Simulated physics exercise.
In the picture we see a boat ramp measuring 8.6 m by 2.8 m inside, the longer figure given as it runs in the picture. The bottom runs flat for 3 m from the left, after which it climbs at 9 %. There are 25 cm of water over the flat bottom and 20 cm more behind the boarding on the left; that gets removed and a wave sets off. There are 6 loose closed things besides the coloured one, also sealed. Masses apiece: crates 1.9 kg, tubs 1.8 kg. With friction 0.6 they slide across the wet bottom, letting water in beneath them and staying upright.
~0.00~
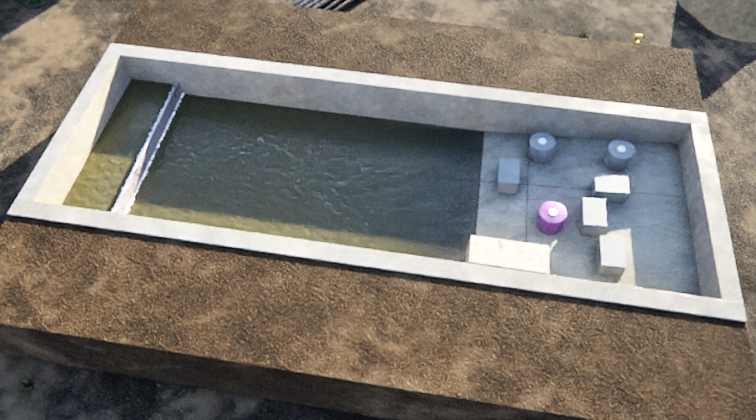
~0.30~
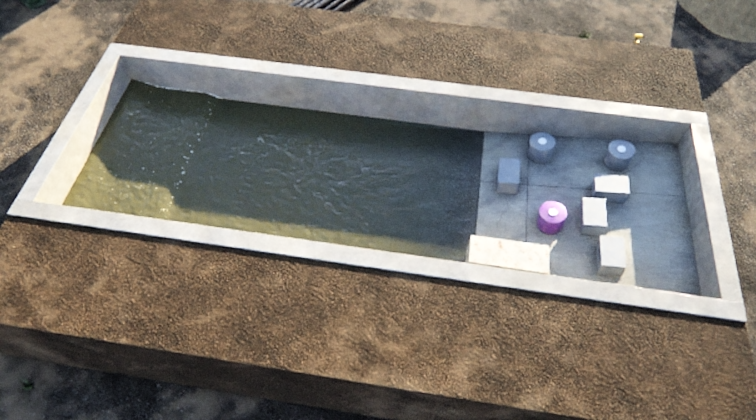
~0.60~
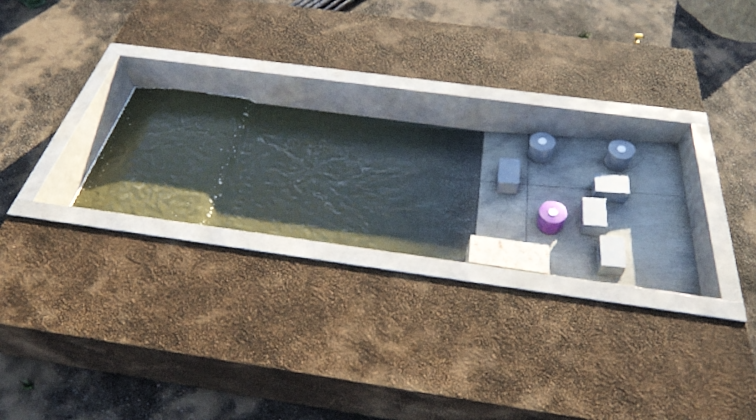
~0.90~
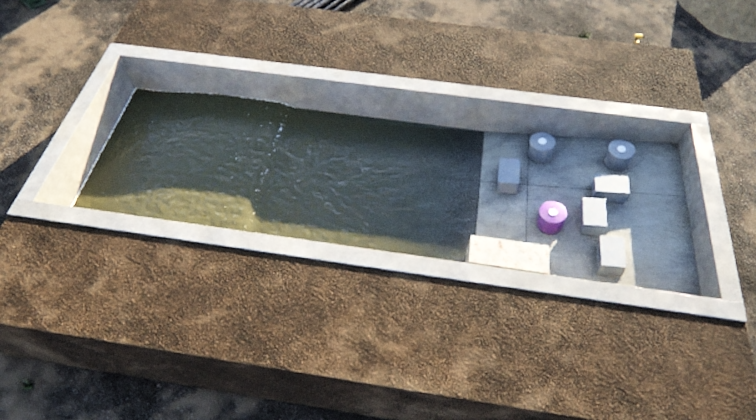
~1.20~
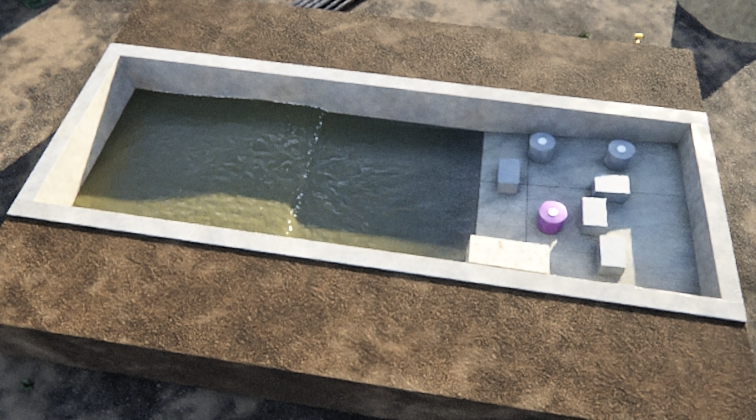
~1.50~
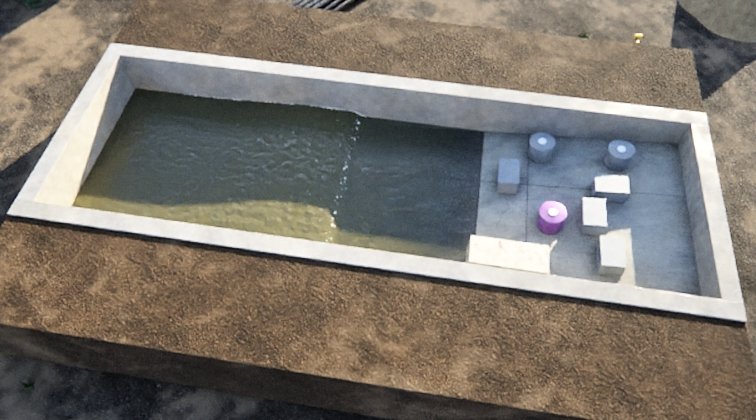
In a walled concrete basin, the board at the left disappeared and a low ripple travelled rightward across the murky water, while the purple tub and pale blocks stayed still on the dry floor.
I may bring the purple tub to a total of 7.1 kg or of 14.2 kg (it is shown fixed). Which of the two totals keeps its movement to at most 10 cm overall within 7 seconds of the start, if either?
The lighter one already does.
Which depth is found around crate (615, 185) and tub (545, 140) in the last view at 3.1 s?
I'd estimate 0 cm for the first and 0 cm for the second.
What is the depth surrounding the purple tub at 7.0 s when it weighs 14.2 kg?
1 cm, roughly.
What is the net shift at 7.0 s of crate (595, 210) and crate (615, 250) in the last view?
Shifts: 20 cm / 5 cm.
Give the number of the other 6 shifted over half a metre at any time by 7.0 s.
Tally: 2.
After 2.1 s the purple tub would be 0 cm from its start with 7.1 kg and 0 cm from its start with 14.2 kg; 0 cm of water round it then.
After 3.1 s the purple tub would be 0 cm from its start with 7.1 kg and 0 cm from its start with 14.2 kg; 0 cm of water round it then.
After 4.9 s the purple tub would be 1 cm from its start with 7.1 kg and 0 cm from its start with 14.2 kg; 3 cm of water round it then.
After 7.0 s the purple tub would be 1 cm from its start with 7.1 kg and 0 cm from its start with 14.2 kg; 1 cm of water round it then.
